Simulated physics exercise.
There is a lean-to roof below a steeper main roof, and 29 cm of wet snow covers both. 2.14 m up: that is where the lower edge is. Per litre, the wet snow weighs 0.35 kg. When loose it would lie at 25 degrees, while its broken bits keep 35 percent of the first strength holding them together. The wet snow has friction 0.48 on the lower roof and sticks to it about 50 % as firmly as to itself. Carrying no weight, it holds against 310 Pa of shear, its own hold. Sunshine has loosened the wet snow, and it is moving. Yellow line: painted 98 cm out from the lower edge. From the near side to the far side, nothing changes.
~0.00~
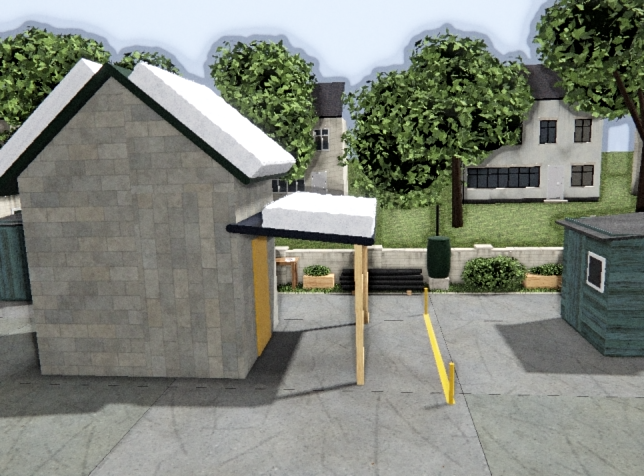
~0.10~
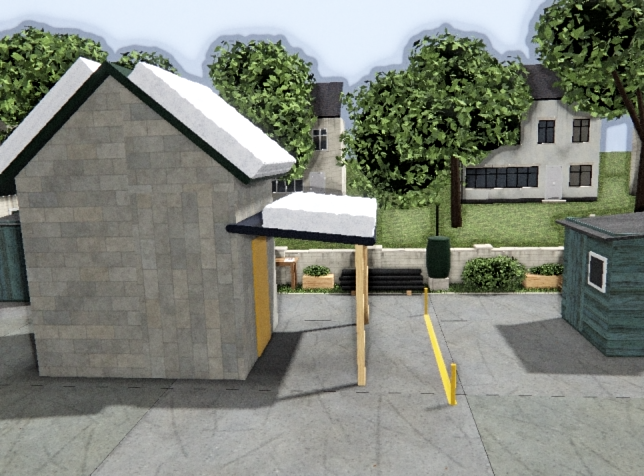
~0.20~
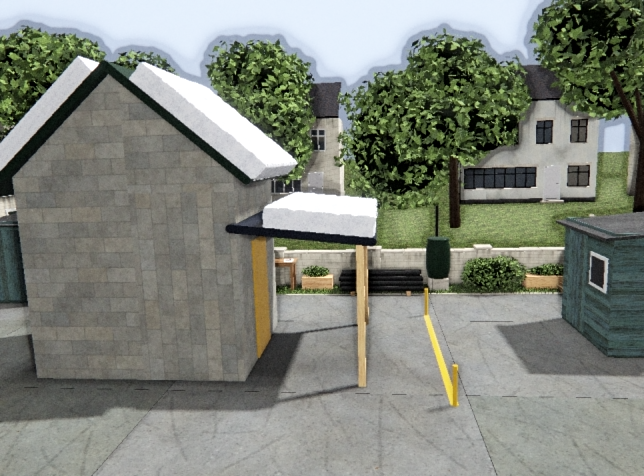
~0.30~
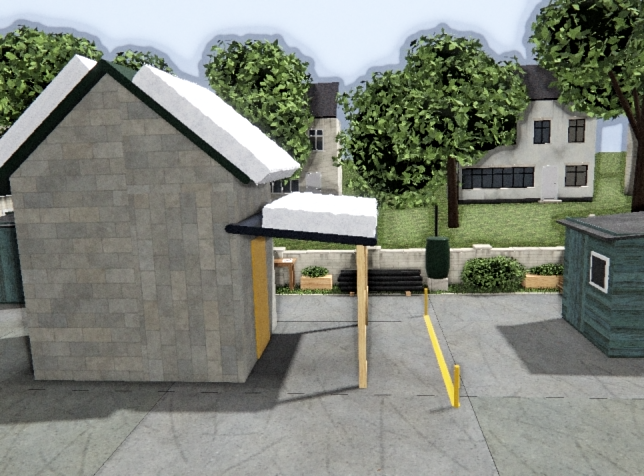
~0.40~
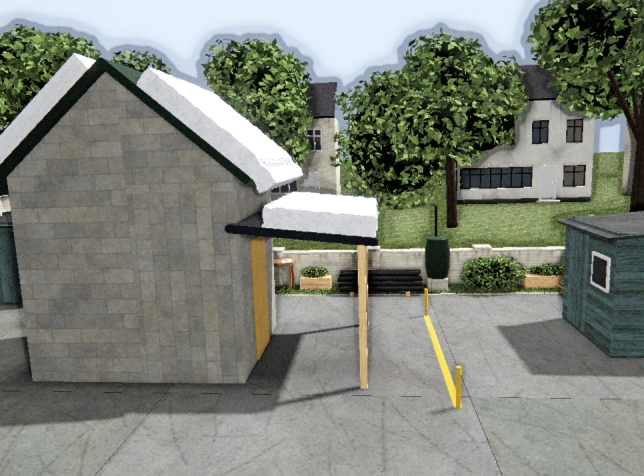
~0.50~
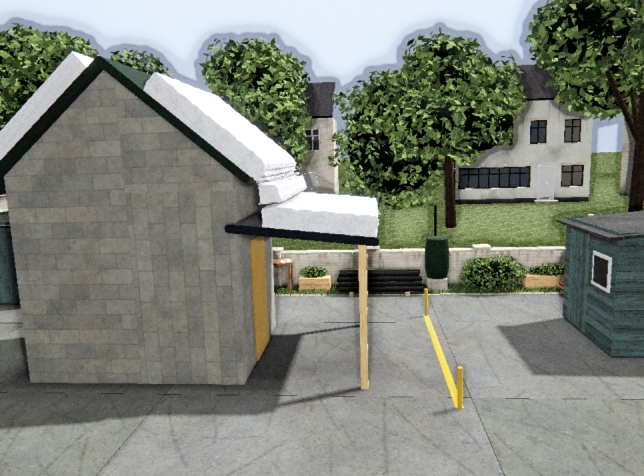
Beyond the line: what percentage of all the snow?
I would say close to 4 percent.
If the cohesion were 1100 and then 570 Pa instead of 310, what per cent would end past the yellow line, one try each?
Roughly 0 % followed by roughly 0 %.
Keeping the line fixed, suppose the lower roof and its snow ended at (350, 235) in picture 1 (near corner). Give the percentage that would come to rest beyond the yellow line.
Share past the line: Close to 12 %.
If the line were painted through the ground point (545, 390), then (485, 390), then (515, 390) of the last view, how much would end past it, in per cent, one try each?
I'd guess near 0 %, then near 1 %, and near 0 % on the last try.
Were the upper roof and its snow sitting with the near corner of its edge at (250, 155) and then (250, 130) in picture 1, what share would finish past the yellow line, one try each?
First try 20 %, second try 30 %.
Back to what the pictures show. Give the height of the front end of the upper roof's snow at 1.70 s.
Close to 2.2 metres, I reckon.
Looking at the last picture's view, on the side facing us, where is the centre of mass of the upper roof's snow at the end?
Roughly at (324, 241).
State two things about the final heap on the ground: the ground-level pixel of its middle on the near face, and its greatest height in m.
Middle near (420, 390); height roughly 0.2 m.
After 1.05 s, none is below the lower edge and 0 % is past the line.
After 1.70 s, none is below the lower edge and 0 % is past the line.
After 2.35 s, 15 % is below the lower edge and 1 % is past the line.
After 3.00 s, 20 % is below the lower edge and 4 % is past the line.
After 3.80 s, at the end, 20 % is below the lower edge and 4 % is past the line.
